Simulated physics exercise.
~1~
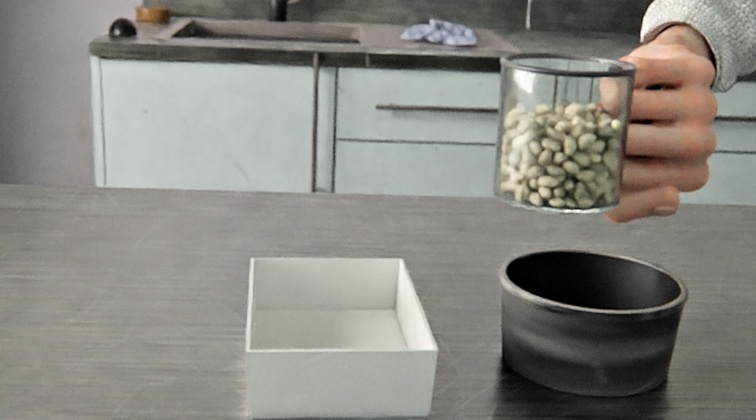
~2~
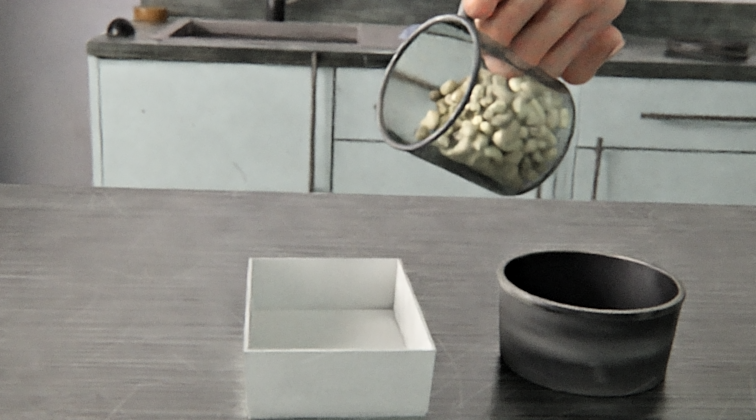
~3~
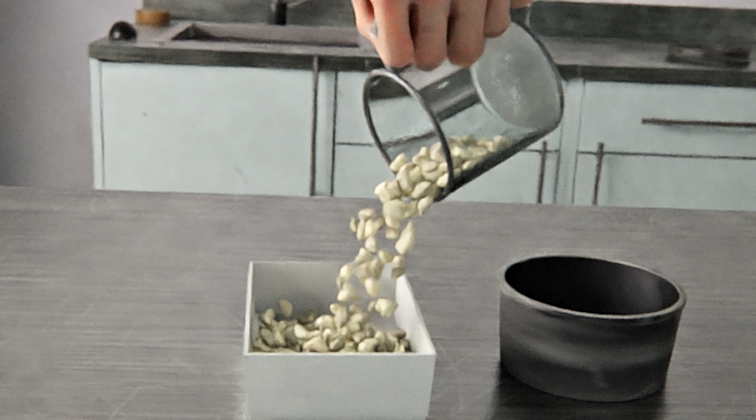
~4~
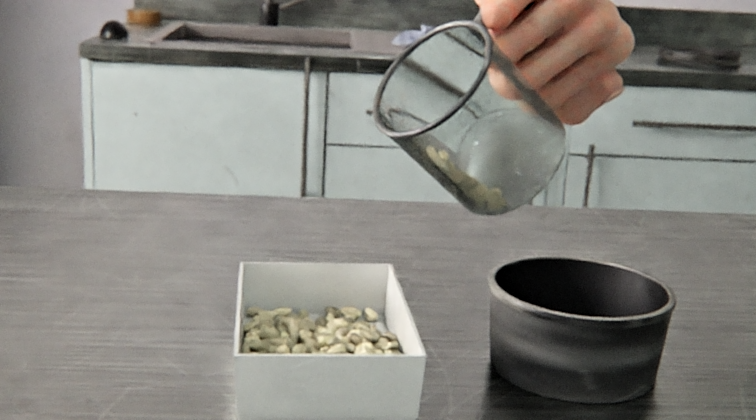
The footage shows a hand holding a clear cup of white beans above a white tin and a black dish, moving it left and tipping it so the beans pour into the tin, then tilting it partly back with a few beans left inside and the dish empty.
